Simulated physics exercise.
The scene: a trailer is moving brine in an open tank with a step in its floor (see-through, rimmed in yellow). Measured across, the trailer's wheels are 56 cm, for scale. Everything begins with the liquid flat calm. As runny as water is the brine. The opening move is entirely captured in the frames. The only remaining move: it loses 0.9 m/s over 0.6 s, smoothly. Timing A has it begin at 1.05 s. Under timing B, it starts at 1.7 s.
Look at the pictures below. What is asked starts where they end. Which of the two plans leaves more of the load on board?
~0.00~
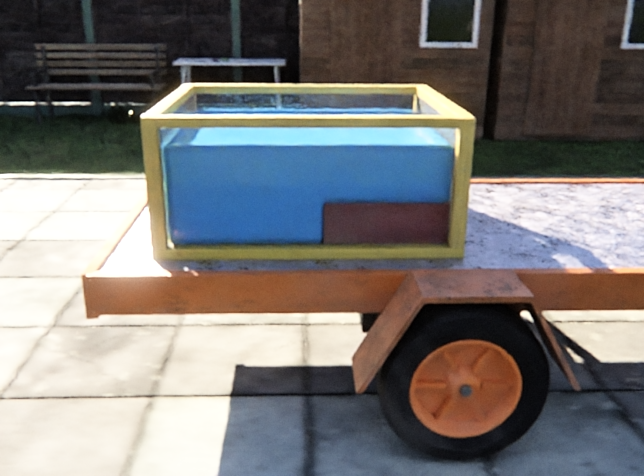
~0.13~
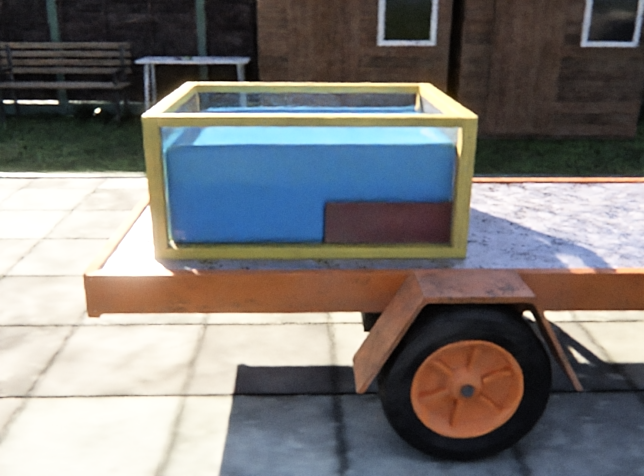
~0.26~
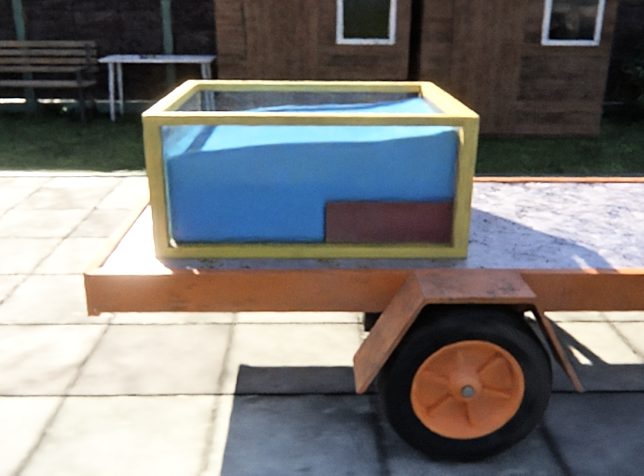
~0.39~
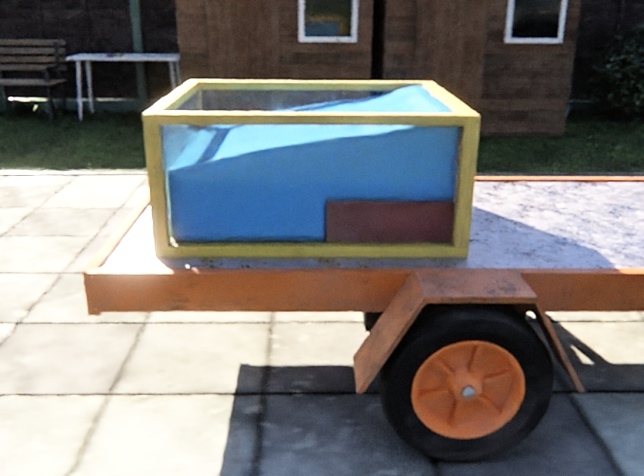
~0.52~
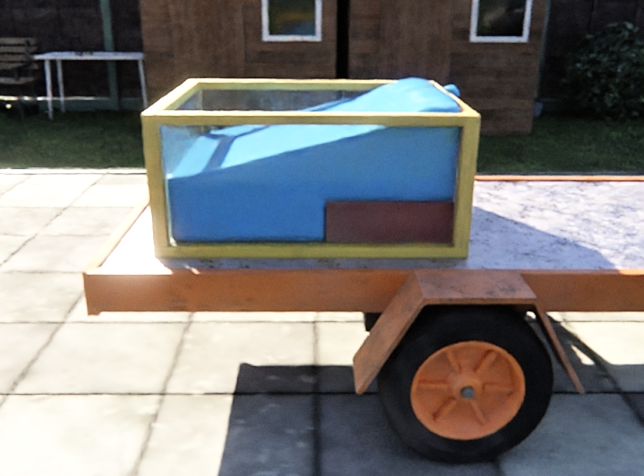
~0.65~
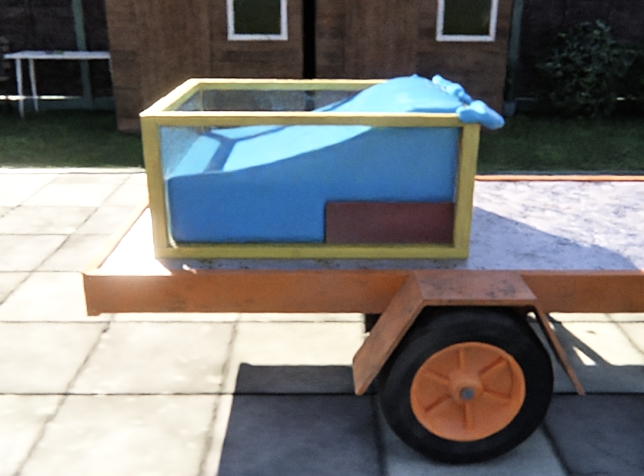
Plan A.
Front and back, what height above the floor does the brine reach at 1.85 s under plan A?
At the front 54 cm, at the back 26 cm.
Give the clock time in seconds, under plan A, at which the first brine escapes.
The first spill happens at roughly 0.9 s.
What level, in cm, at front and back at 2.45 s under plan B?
Front level 44 cm, back level 22 cm.
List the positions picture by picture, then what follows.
In the first picture, the surface is at (429, 142) by the front wall; at (187, 140) by the back wall; it lies level with the rim line; edge of the step at (387, 205); the front is on the right, levels are read along the near wall; a wheel hub at (469, 396).
In the second picture, the surface is at (432, 141) by the front wall; at (188, 139) by the back wall; it lies level with the rim line.
In the third picture, the surface is at (434, 130) by the front wall; at (190, 150) by the back wall; it climbs 5° towards the front.
In the fourth picture, the surface is at (191, 160) by the back wall; it climbs 11° towards the front.
In the fifth picture, the surface is at (437, 99) by the front wall; at (191, 170) by the back wall; it climbs 17° towards the front.
In the sixth picture, the surface is at (437, 96) by the front wall; at (190, 170) by the back wall; it climbs 18° towards the front; a wheel hub at (470, 400).
For plan A, 1.85 s in, the surface is 54 cm up at the front and 26 cm at the back; 1 per cent is out, over the front.
For plan A, 4.64 s in, 6 per cent is out, over the front, 14 of 234 litres.
For plan B, 2.45 s in, the surface is 44 cm up at the front and 23 cm at the back; 7 per cent is out, over the front.
For plan B, 5.28 s in, 10 per cent is out, over the front, 24 of 234 litres.
